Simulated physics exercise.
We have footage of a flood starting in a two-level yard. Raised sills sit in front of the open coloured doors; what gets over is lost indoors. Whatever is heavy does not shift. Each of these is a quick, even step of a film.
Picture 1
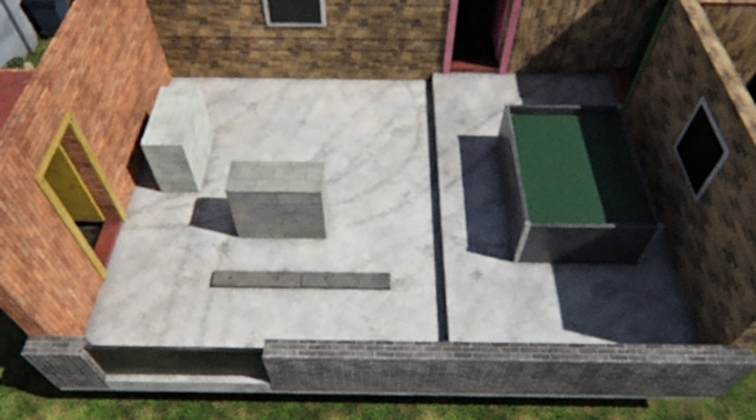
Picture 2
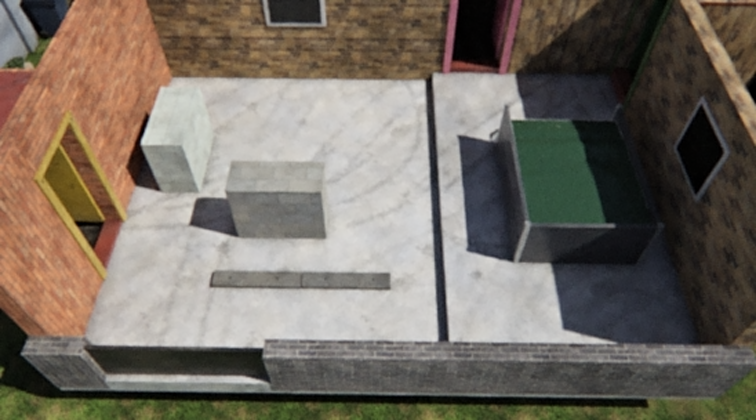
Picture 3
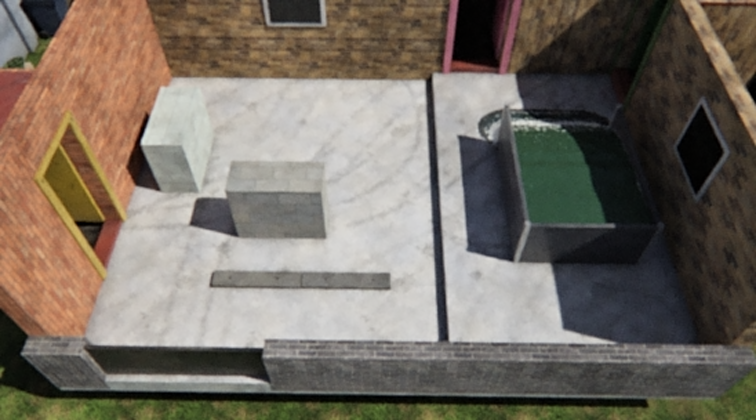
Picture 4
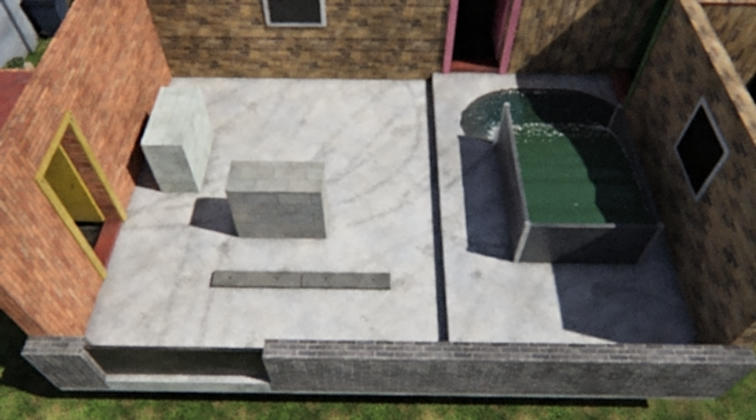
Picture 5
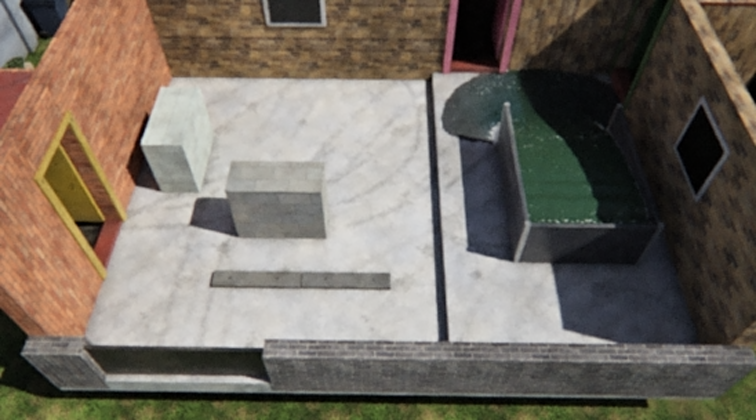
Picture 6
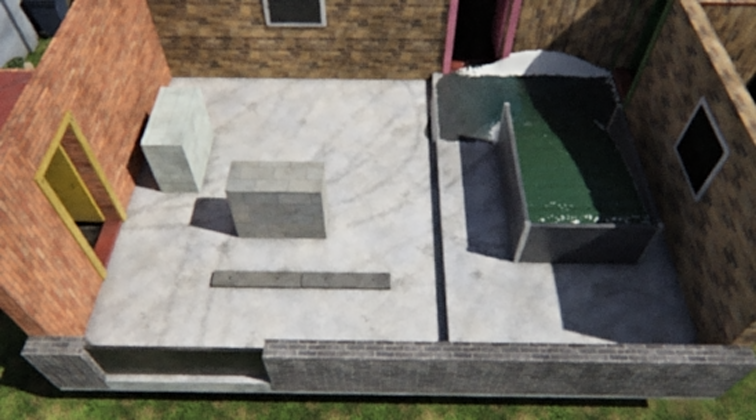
A walled yard with a pale marble-like floor is seen from high above, with orange brick at left, brown brick behind and a low grey wall in front. Pale blocks and a flat grey strip lie left of a dark dividing line, and a grey-walled tank of green water stands at right. Water pours from the tank's far side and spreads leftward and back across the floor, while the camera stays still.
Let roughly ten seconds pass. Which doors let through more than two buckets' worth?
Result: The pink door will be deluged; the green door will be deluged; the yellow door will not go over two buckets.
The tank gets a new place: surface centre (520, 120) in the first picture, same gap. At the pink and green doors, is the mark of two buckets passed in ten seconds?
The pink door exceeds the limit, while the green door exceeds the limit.
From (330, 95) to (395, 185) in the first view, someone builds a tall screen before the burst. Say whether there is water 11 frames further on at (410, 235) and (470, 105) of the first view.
Going in the order asked: Parched, inundated.
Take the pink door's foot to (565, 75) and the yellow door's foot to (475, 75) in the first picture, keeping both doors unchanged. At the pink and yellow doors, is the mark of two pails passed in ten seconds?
Result, per door: Pink overshoots the mark; yellow overshoots the mark.
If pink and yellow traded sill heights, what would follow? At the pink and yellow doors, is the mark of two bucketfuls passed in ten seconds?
Pink door overflows; yellow door stays within bounds.
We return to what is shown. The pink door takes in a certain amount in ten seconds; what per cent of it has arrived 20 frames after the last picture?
About 95 per cent.
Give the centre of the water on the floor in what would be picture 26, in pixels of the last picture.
Roughly (486, 138).
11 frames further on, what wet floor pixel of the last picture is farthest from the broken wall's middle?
Look around (259, 83).
A moment on, water covers 15 % of the floor; the pink door over two buckets in, the green door under two buckets in, the yellow door not reached.
Next, water covers 20 % of the floor; the pink door far over two buckets in, the green door far over two buckets in, the yellow door not reached.
Then, water covers 50 % of the floor; the pink door far over two buckets in, the green door far over two buckets in, the yellow door not reached.
Later, water covers 80 % of the floor; the pink door far over two buckets in, the green door far over two buckets in, the yellow door wet at the sill, nothing in.
In the end, water covers 90 % of the floor; the pink door far over two buckets in, the green door far over two buckets in, the yellow door wet at the sill, nothing in.
